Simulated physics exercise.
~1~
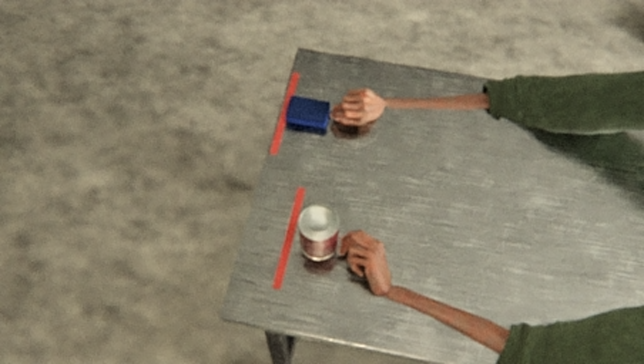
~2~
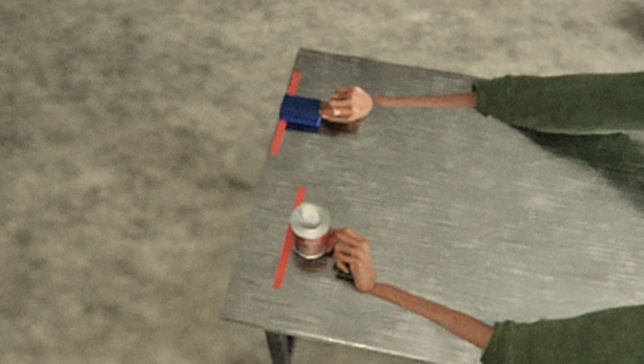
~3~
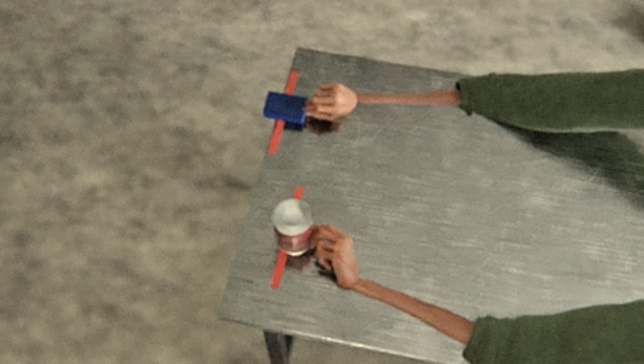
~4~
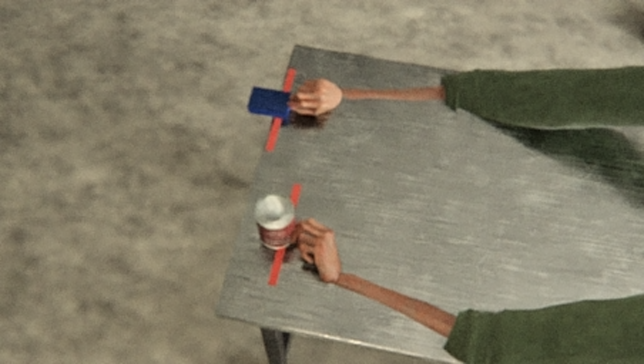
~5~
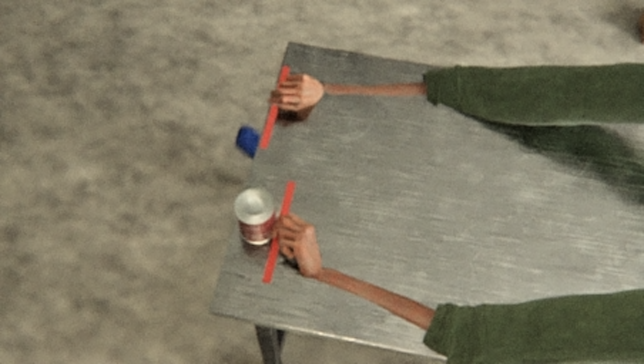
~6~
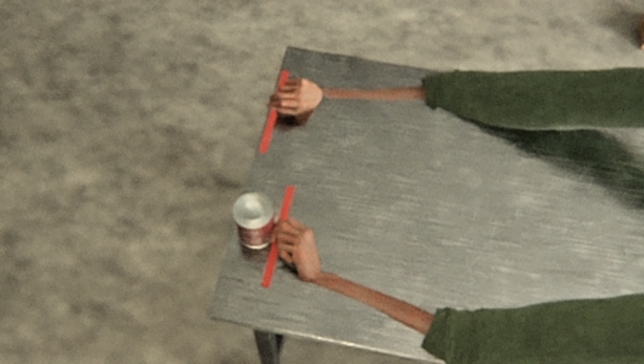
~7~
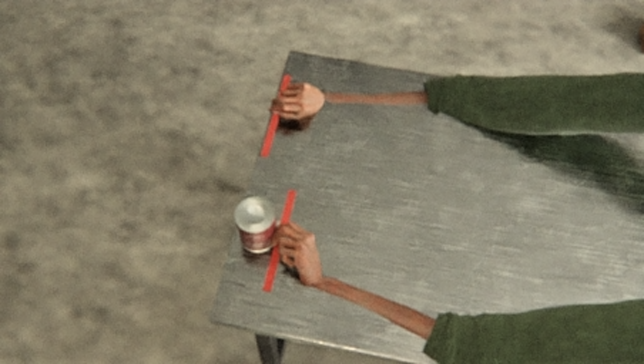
On a grey metal table with two red tape strips, two green-sleeved arms push a blue sponge and a red and white tin leftward; the sponge tips over the edge and drops out of sight, while the tin stays on the tabletop as the hands stop at the tape.
